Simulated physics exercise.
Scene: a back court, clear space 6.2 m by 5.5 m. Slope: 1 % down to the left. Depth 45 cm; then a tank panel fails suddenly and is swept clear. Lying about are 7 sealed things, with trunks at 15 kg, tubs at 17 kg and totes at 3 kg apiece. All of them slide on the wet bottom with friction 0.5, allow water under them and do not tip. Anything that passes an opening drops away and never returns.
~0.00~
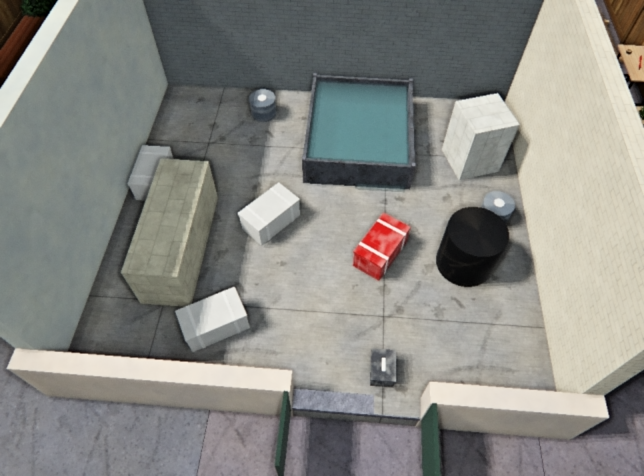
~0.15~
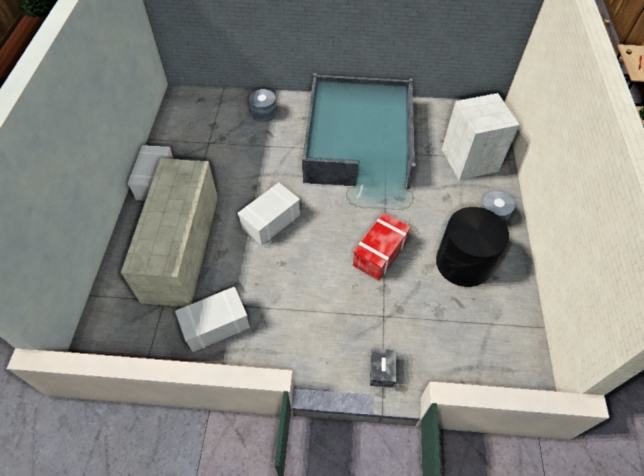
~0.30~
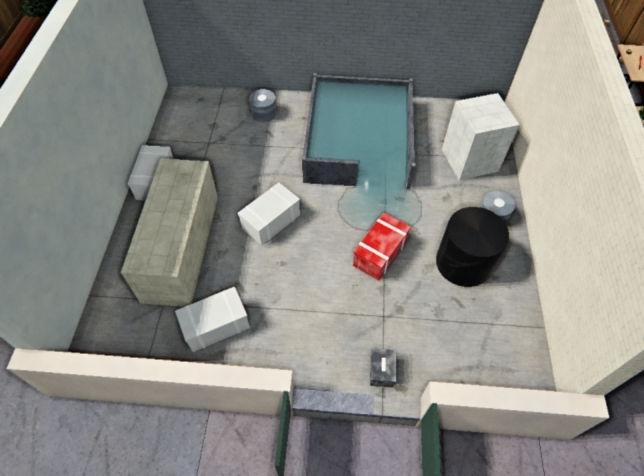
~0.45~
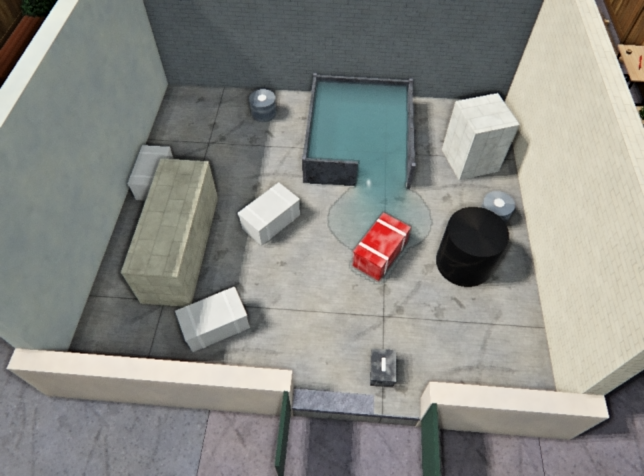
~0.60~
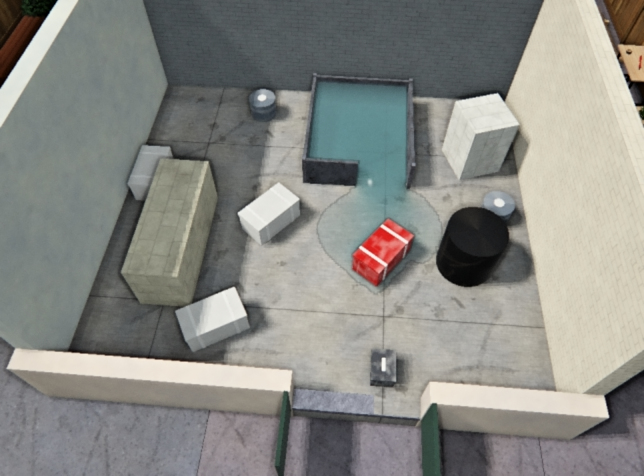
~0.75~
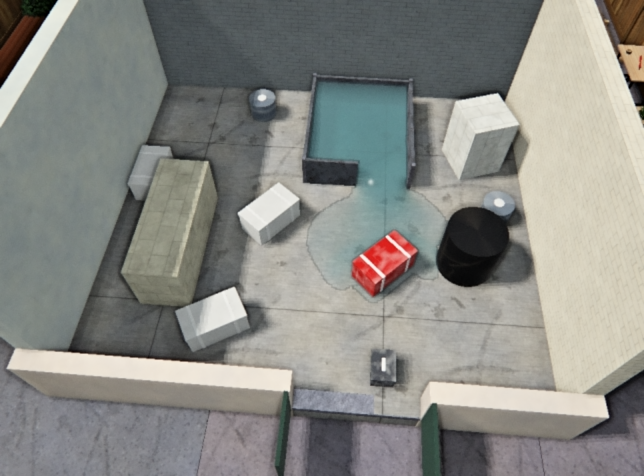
To begin with, a walled tank of blue-green water stands closed in a back court scattered with pale boxes, a black tub and a red trunk. A gap opens at the tank's front, and water spreads across the floor and around the trunk, which then turns slightly and shifts toward the viewer.
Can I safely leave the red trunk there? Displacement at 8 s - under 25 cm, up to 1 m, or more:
Expect it to be swept a long way.
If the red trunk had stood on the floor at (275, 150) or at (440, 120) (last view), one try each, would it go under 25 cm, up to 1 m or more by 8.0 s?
From the first spot it does not really budge, and from the second it does not really budge.
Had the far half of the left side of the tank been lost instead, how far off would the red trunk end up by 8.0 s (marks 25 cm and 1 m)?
If that happened, the red trunk does not really move.
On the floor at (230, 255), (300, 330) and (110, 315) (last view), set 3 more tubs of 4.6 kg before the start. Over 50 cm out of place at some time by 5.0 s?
So that's within the threshold, beyond the threshold and within the threshold, in that sequence.
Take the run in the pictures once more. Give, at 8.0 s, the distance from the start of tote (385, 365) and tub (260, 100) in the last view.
In that order: Gone out, 0 cm.
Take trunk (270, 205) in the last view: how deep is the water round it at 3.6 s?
Depth: Near 1 cm.
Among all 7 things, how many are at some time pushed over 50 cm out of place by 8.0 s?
Counting them up, I find 2.
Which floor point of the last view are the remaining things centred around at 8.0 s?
(278, 205).
After 1.6 s the red trunk is near (399, 338), 1.5 m from its start, aground; 0 of 7 are out; 0 afloat.
After 3.6 s the red trunk has gone out; 2 of 7 are out; 0 afloat.
After 5.6 s the red trunk has gone out; 2 of 7 are out; 0 afloat.
After 8.0 s the red trunk has gone out; 2 of 7 are out; 0 afloat.
